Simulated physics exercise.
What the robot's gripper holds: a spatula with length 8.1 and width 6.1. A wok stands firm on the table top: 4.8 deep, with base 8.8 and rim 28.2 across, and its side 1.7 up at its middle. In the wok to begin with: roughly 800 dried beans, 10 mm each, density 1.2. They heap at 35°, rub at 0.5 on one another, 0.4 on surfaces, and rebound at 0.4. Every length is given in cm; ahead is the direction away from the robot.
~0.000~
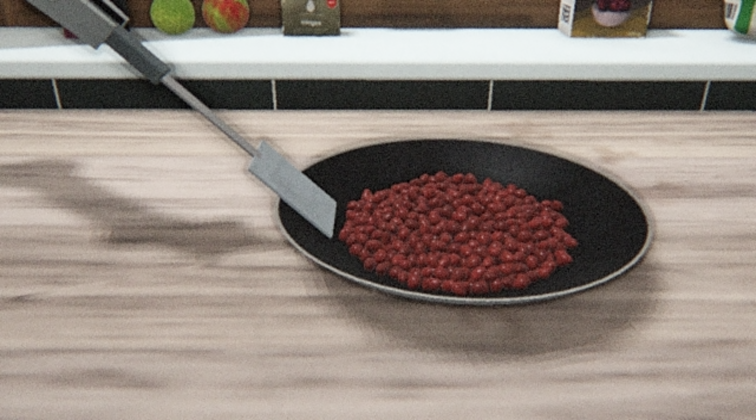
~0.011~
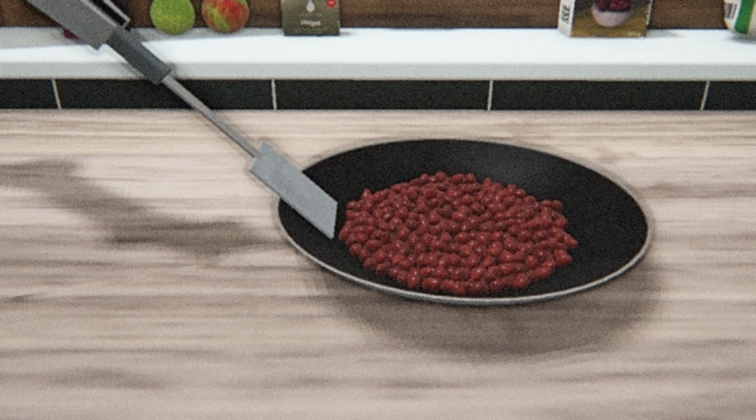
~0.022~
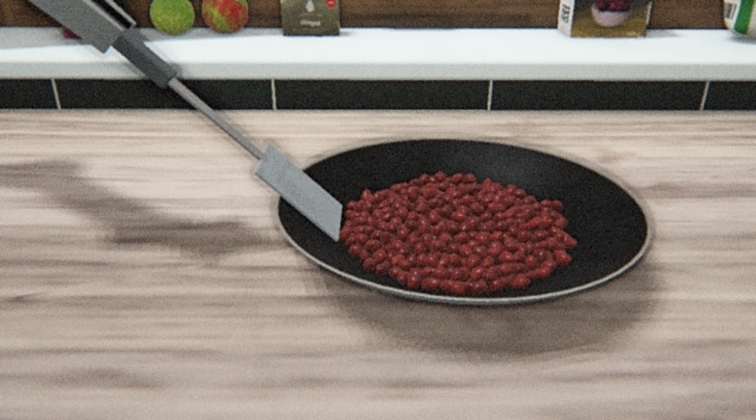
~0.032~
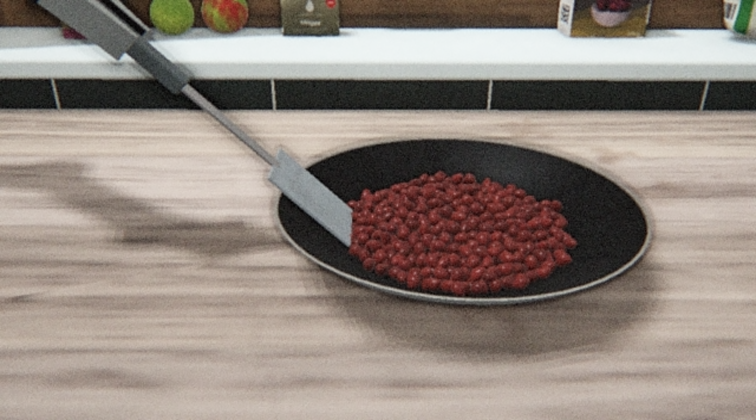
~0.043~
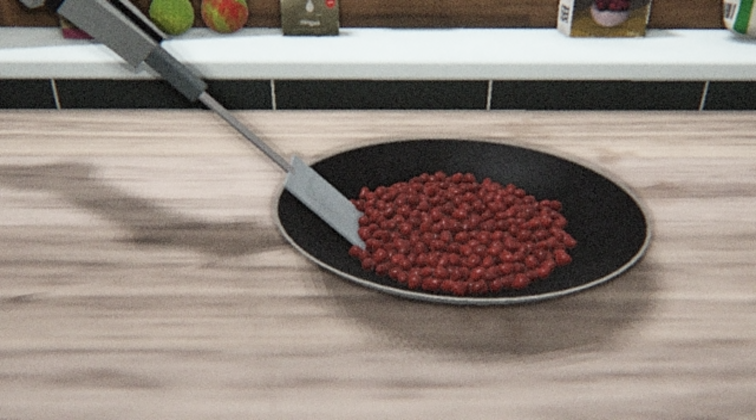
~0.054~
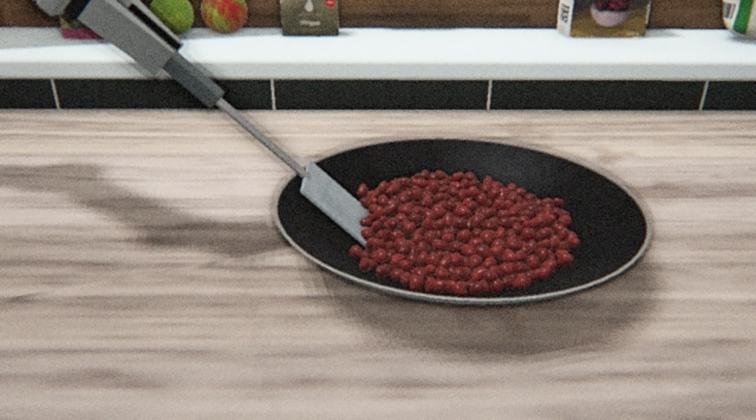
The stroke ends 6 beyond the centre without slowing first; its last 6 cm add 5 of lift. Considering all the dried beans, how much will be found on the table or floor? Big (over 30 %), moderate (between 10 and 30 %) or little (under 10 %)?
The share is moderate.
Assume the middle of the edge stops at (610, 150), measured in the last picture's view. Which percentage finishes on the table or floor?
Roughly 35 per cent, I'd say.
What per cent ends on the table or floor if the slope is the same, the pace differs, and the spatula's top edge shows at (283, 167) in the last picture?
Roughly 5 per cent.
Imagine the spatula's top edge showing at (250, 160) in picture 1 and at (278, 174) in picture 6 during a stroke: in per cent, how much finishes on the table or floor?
Some 5 percent ends up on the table or floor.
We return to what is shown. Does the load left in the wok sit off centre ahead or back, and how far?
The balance point lies close to 4.0 cm ahead.
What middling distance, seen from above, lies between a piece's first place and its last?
I'd estimate close to 5 centimetres.
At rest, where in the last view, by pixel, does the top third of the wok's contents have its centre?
Around (561, 207).
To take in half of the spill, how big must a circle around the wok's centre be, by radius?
Some 38 cm.
After 0.09 s, sloping 44°, highest piece 6 above the table; 798 in the wok.
After 0.12 s, sloping 44°, highest piece 7 above the table; 798 in the wok.
After 0.34 s, sloping 44°, highest piece 10 above the table; 678 in the wok, 54 on the table or floor, 66 on the blade or in flight.
After 1.39 s, sloping 44°, highest piece 6 above the table; 678 in the wok, 120 on the table or floor.
In the end, 678 in the wok, 120 on the table or floor. That is 15 % on the table or floor.
